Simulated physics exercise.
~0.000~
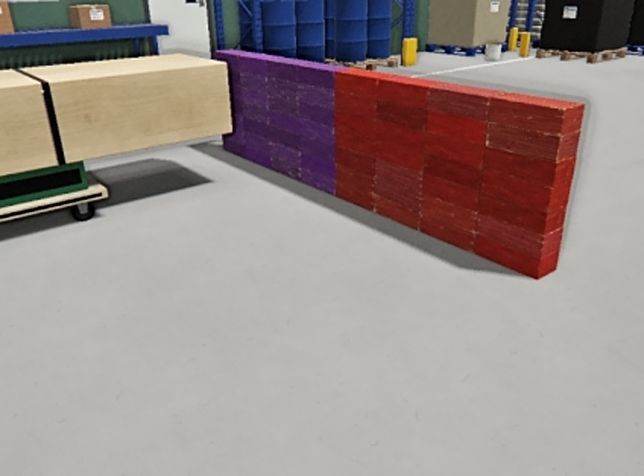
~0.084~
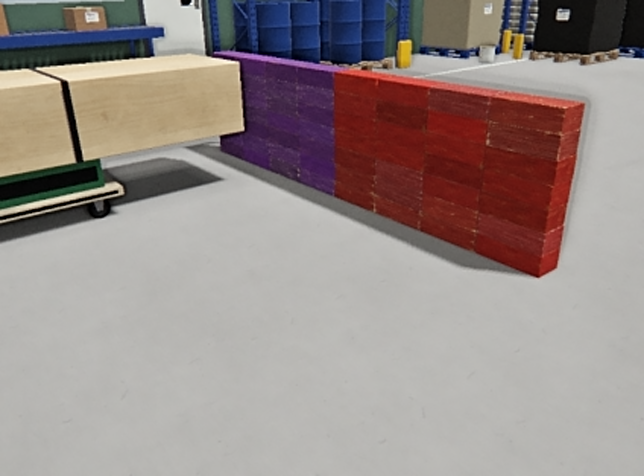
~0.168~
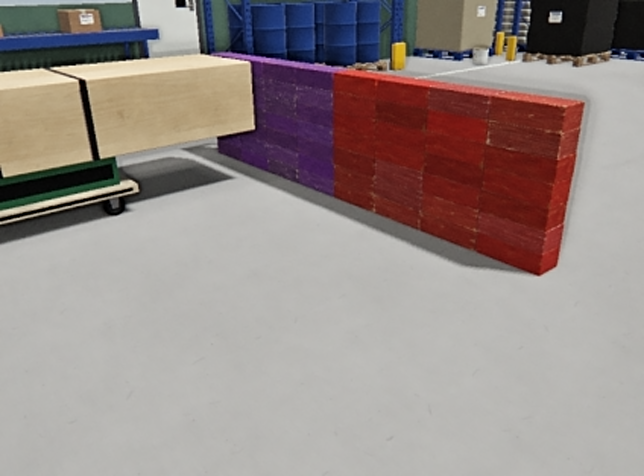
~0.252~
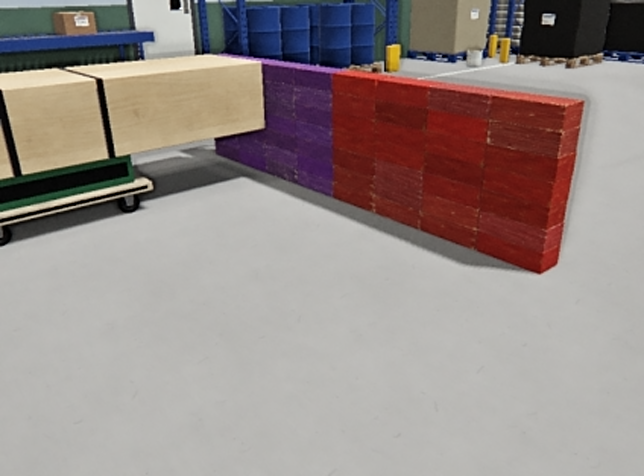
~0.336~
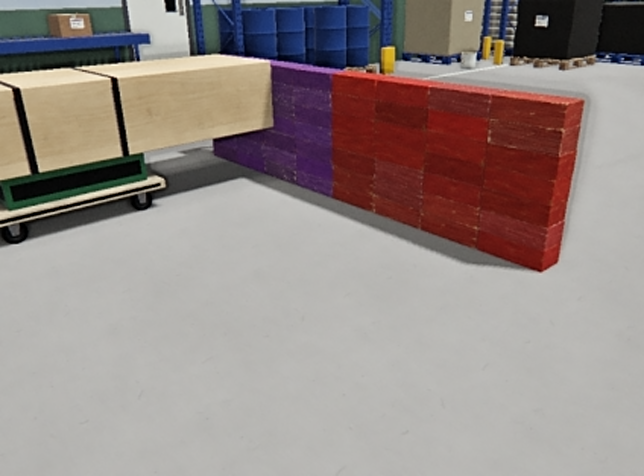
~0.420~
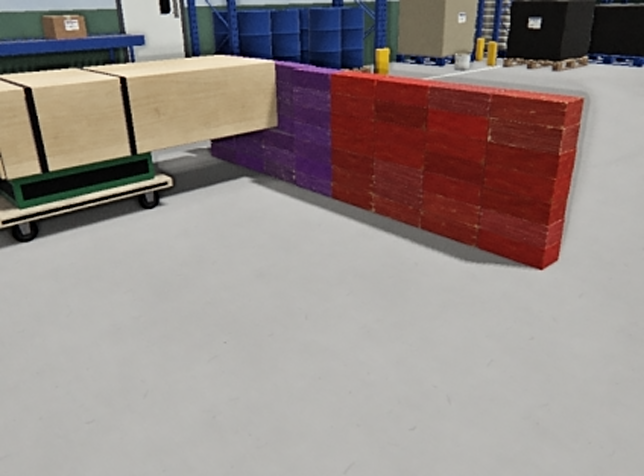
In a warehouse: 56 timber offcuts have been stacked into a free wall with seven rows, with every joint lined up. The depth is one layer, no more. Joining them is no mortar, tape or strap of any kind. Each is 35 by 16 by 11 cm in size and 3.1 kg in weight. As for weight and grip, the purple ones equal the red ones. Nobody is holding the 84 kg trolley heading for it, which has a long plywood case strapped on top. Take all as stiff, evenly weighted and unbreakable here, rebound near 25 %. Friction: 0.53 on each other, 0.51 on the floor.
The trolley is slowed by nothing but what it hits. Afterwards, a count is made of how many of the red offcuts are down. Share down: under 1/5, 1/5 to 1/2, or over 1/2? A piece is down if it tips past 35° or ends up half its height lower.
Under 1/5.
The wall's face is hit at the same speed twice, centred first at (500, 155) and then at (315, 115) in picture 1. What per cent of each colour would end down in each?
For red it's 50 then 20 per cent, for purple 0 then 40 per cent.
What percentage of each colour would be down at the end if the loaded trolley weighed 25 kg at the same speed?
Result: Red 0 and purple 20 in a hundred.
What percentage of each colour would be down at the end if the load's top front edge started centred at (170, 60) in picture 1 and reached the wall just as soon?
Then red 0, purple 60 per cent.
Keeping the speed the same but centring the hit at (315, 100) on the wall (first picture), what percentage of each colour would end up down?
Then red 20, purple 50 per cent.
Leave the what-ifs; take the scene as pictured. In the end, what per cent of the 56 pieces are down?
Something near 40 percent.
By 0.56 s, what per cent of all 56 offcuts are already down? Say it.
0 per cent.
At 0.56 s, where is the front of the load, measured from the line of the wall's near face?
Reading: Approx. 15 cm past the line.
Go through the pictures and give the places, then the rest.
In the first picture (pixels give the middle of a visible side; the camera moves round a little), load (220, 86) 36 cm short of the wall; top red offcut (524, 116); top purple offcut (226, 61); none has stirred.
Load (233, 85) 26 cm short of the wall; top red offcut (525, 115), in the second picture.
Load (244, 84) 16 cm short of the wall; top red offcut (525, 114), in the third picture.
Load (255, 83) 7 cm short of the wall; top red offcut (525, 113), in the fourth picture.
Load (264, 82) 19 mm into the wall's line; top red offcut (526, 112); movement in 12 of them, in the fifth picture.
Load (269, 82) 7 cm into the wall's line; top red offcut (526, 111); movement in 18 of them, in the sixth picture.
After 0.56 s, load 15 cm past the wall's line, still rolling; none of the 28 red offcuts down (0 of 56 in all colours); top red offcut unmoved; top purple offcut 20° from how it stood.
After 0.80 s, load 25 cm past the wall's line, still rolling; none of the 28 red offcuts down (15 of 56 in all colours); top red offcut unmoved; top purple offcut 54° from how it stood, 23 cm lower.
After 1.06 s, load 38 cm past the wall's line, still rolling; none of the 28 red offcuts down (21 of 56 in all colours); top red offcut unmoved; top purple offcut on its side.
In the end (1.8 s), load 67 cm past the wall's line, still rolling; none of the 28 red offcuts down (21 of 56 in all colours); top red offcut unmoved; top purple offcut upside down. That is 0 per cent. From the last view, middles, top red offcut near (536, 108), top purple offcut near (335, 130).
